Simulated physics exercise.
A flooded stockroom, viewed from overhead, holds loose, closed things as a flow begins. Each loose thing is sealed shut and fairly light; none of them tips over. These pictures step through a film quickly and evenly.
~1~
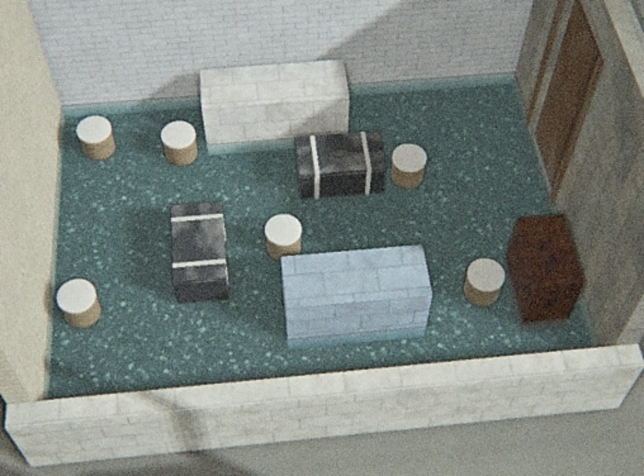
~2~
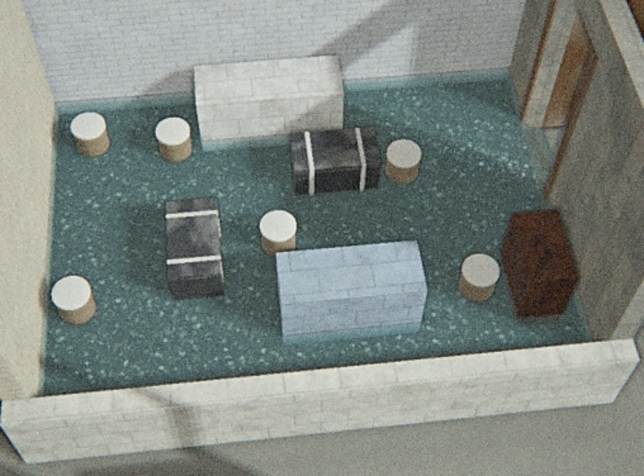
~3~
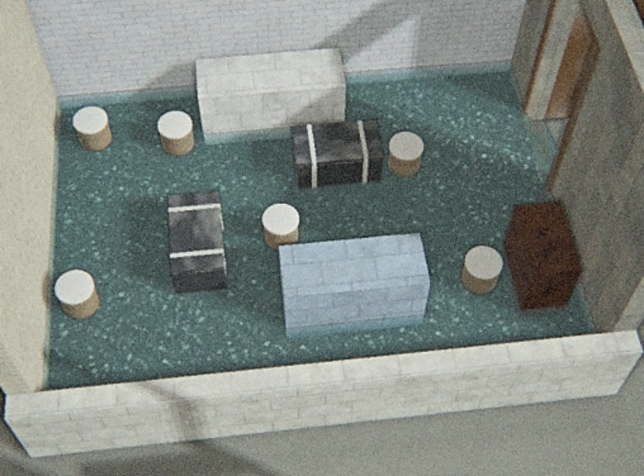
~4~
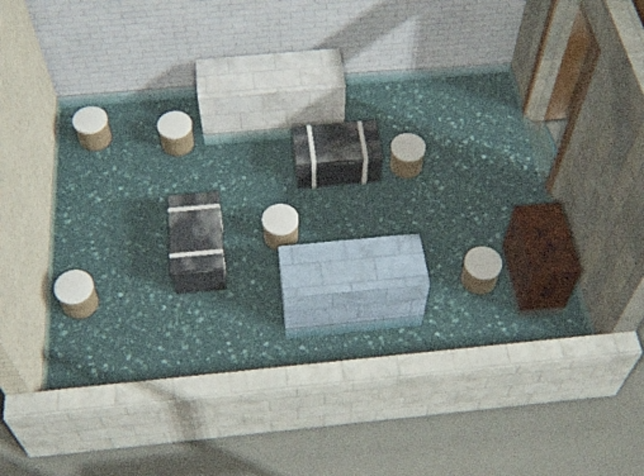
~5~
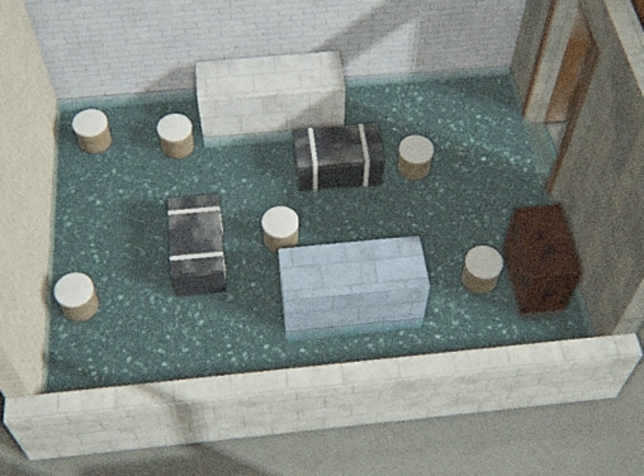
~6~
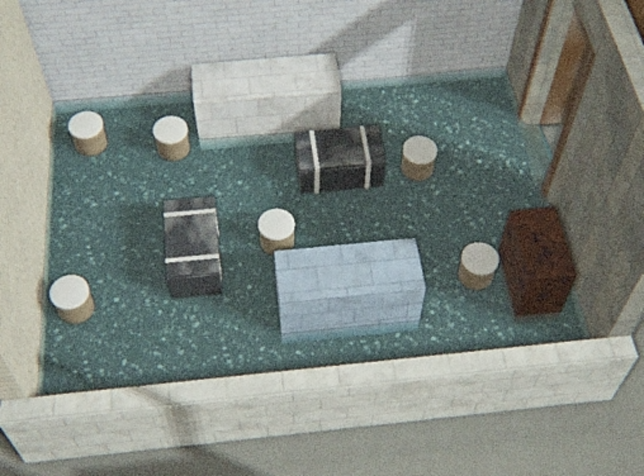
A pail beside the dark strapped trunk at the back drifts slightly to the right.
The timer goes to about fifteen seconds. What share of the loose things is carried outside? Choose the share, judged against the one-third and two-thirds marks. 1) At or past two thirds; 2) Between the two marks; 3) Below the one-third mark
Between the two marks.
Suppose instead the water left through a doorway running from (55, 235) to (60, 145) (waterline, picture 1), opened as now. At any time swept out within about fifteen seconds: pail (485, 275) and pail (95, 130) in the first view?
In sequence, the two end up trapped and carried off.
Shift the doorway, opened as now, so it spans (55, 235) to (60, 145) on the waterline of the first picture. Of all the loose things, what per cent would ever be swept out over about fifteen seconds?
Roughly 80 in a hundred.
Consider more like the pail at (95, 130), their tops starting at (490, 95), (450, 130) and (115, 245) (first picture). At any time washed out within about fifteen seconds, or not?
Note - in order: Out of the scene / out of the scene / retained.
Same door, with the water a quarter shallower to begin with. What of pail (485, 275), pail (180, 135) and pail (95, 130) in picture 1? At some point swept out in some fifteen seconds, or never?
Per object: Exited / remained / remained.
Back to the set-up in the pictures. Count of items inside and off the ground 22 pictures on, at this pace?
Count: 5.
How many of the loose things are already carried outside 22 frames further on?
I make it 3.
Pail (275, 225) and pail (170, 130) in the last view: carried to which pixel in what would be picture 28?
First near (428, 189), second near (264, 131).
A moment on, 0 of 8 are out; 8 afloat.
Next, 1 of 8 are out; 7 afloat.
Later, 3 of 8 are out; 5 afloat.
In the end, 3 of 8 are out; 5 afloat.
